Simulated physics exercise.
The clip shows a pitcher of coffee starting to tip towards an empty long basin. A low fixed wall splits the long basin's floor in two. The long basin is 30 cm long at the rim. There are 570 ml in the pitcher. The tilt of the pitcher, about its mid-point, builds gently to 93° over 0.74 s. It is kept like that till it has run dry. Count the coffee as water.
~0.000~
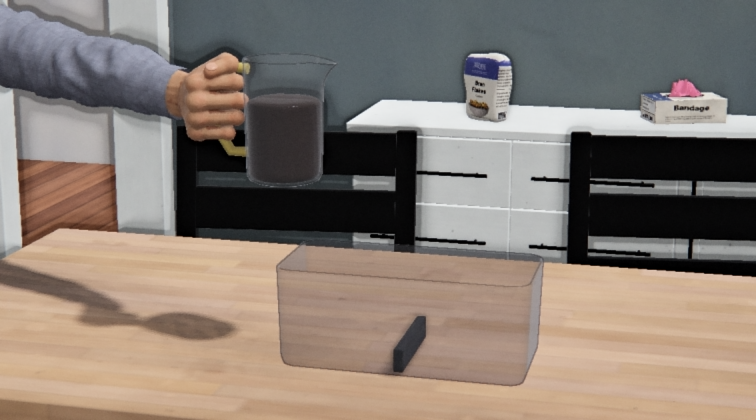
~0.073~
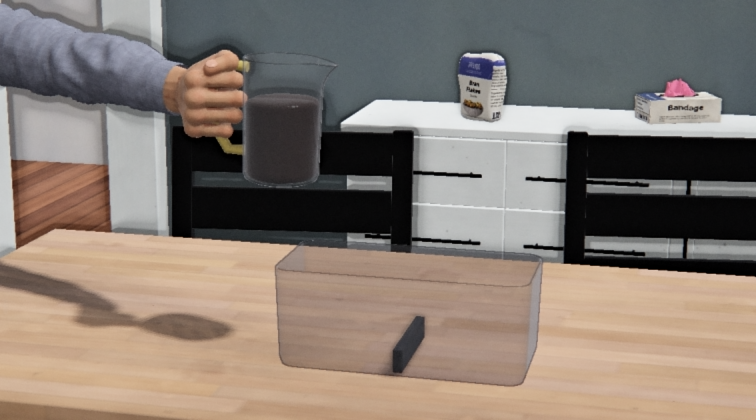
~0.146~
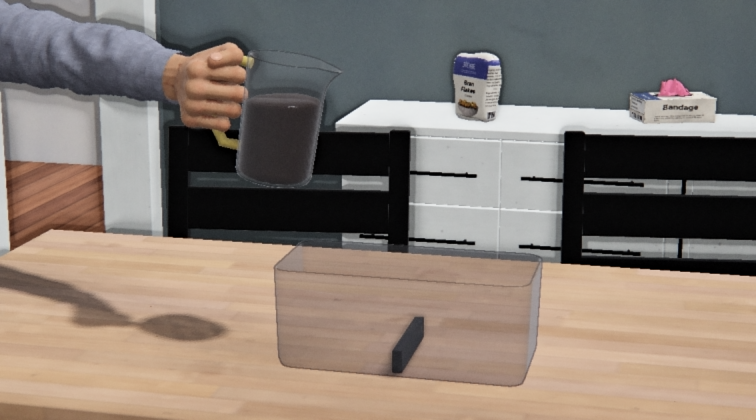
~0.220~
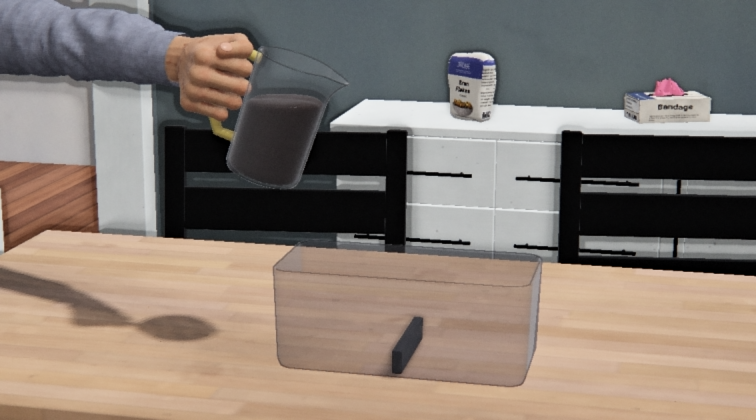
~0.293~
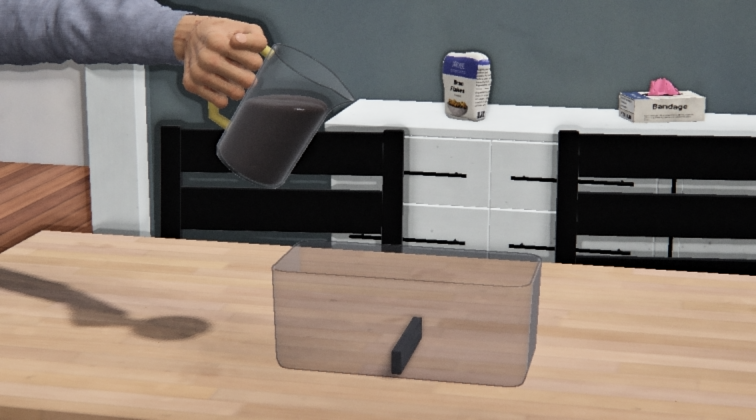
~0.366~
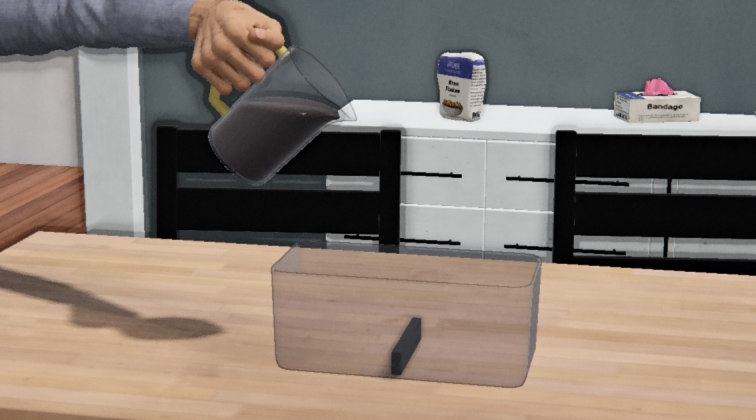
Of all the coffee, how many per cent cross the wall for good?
Roughly 63 per cent is past the wall.
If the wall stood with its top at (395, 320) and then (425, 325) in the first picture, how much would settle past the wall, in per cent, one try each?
In turn about 85 and 25 per cent.
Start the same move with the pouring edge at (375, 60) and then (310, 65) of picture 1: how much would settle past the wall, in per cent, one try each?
First 85, then 15 per cent.
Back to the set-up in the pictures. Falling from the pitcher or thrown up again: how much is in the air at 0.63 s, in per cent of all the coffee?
About 18 per cent.
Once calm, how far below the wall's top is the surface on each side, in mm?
Left about 18 mm, right about 10 mm.
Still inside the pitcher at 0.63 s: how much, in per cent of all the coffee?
Near 78 in a hundred.
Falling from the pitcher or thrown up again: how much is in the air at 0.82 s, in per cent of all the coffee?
Near 24 in a hundred.
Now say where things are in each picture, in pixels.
It leans 0°; its right rim is at (337, 62); the coffee meets the walls at (251, 98) and (320, 101); the long basin's rim runs from (291, 255) to (537, 273); the wall's top is at (410, 334), in the first picture.
It leans 2°; its right rim is at (338, 64); the coffee meets the walls at (250, 98) and (319, 102), in the second picture.
It leans 9°; its right rim is at (343, 71); the coffee meets the walls at (250, 99) and (320, 102), in the third picture.
It leans 19°; its right rim is at (350, 83); the coffee meets the walls at (248, 104) and (323, 103), in the fourth picture.
It leans 32°; its right rim is at (355, 100); the coffee meets the walls at (239, 113) and (329, 106), in the fifth picture.
It leans 46°; its right rim is at (357, 120); the coffee meets the walls at (221, 119) and (341, 112), in the sixth picture.
Then, 0.63 s in, the tilt is 88° and 79 per cent is still to pour, 3 is left of the wall and 0 right of it.
Then, 0.82 s in, the tilt is 93° and 40 per cent is still to pour, 15 is left of the wall and 20 right of it.
Then, 1.02 s in, the tilt is 93° and 18 per cent is still to pour, 15 is left of the wall and 57 right of it.
Then, 1.24 s in, the tilt is 93° and 8 per cent is still to pour, 23 is left of the wall and 64 right of it.
Finally, 35 per cent lies left of the wall, 63 right of it and 1 outside.
